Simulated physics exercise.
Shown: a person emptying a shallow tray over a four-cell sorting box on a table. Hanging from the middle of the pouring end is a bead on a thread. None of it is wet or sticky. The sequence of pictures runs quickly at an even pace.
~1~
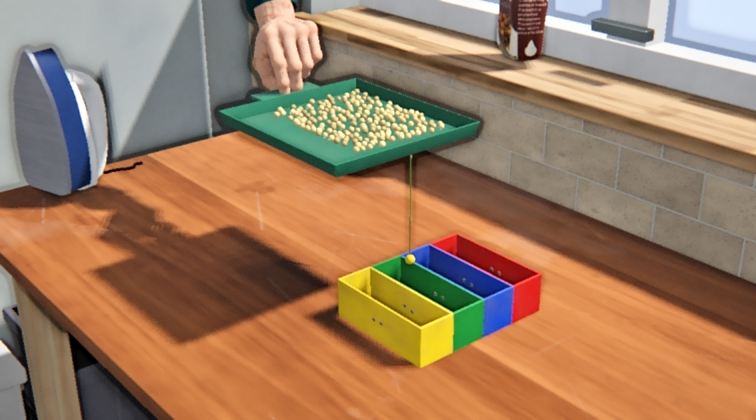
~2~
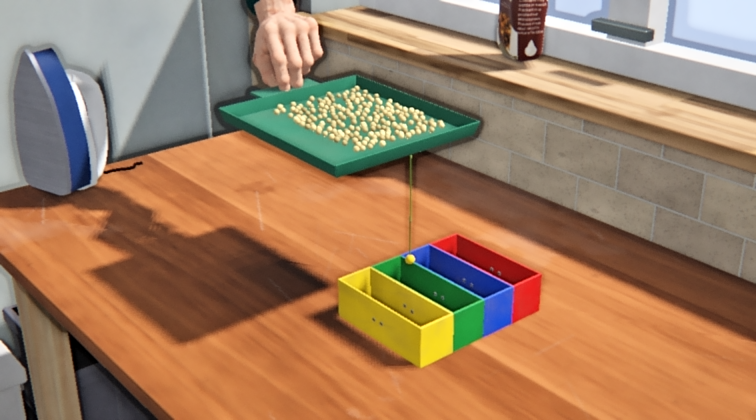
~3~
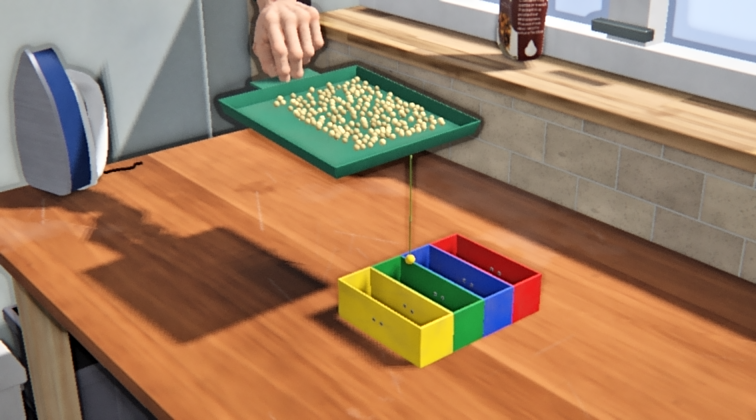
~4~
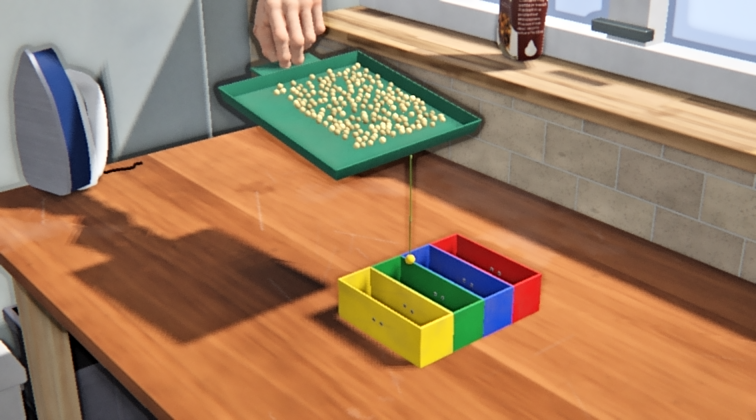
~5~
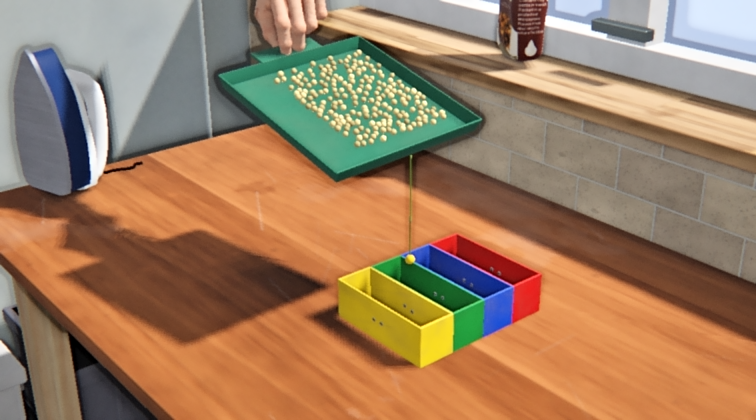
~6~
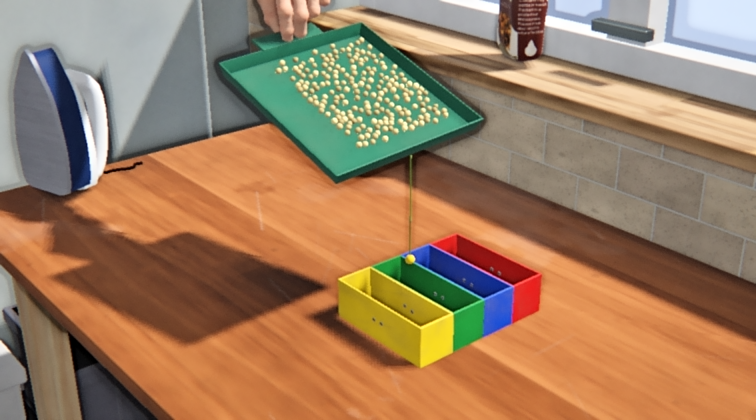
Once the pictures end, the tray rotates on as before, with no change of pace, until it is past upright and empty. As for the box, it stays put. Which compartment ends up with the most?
The yellow one.
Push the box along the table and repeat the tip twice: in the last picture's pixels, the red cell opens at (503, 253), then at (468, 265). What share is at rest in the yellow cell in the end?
20 and 30 in a hundred.
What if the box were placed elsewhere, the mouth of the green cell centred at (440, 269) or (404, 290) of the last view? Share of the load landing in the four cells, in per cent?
About 30% and about 80%.
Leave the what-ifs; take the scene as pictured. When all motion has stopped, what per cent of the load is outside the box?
40 %.
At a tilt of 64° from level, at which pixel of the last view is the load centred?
In the last view, the load is centred close to (393, 158).
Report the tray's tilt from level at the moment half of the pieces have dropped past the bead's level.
Reading: Some 105°.
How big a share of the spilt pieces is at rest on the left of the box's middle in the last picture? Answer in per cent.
Estimate: Near 90 per cent.
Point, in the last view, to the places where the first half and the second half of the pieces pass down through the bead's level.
First half (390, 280); second half (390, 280).
Soon, tray tipped steeply; most on the tray; a stray few in the yellow cell; a stray few in the green cell; a stray few in the blue cell; a small part falling or outside the box.
A while on, tray tipped past a quarter turn; about a third on the tray; a small part in the yellow cell; a small part in the green cell; a stray few in the blue cell; a stray few in the red cell; about half falling or outside the box.
Towards the end, tray tipped past a quarter turn; about a third in the yellow cell; about a quarter in the green cell; a small part in the blue cell; a stray few in the red cell; about a third falling or outside the box.
Finally, tray tipped past a quarter turn; about a third in the yellow cell; about a quarter in the green cell; a small part in the blue cell; a stray few in the red cell; about a third outside the box.
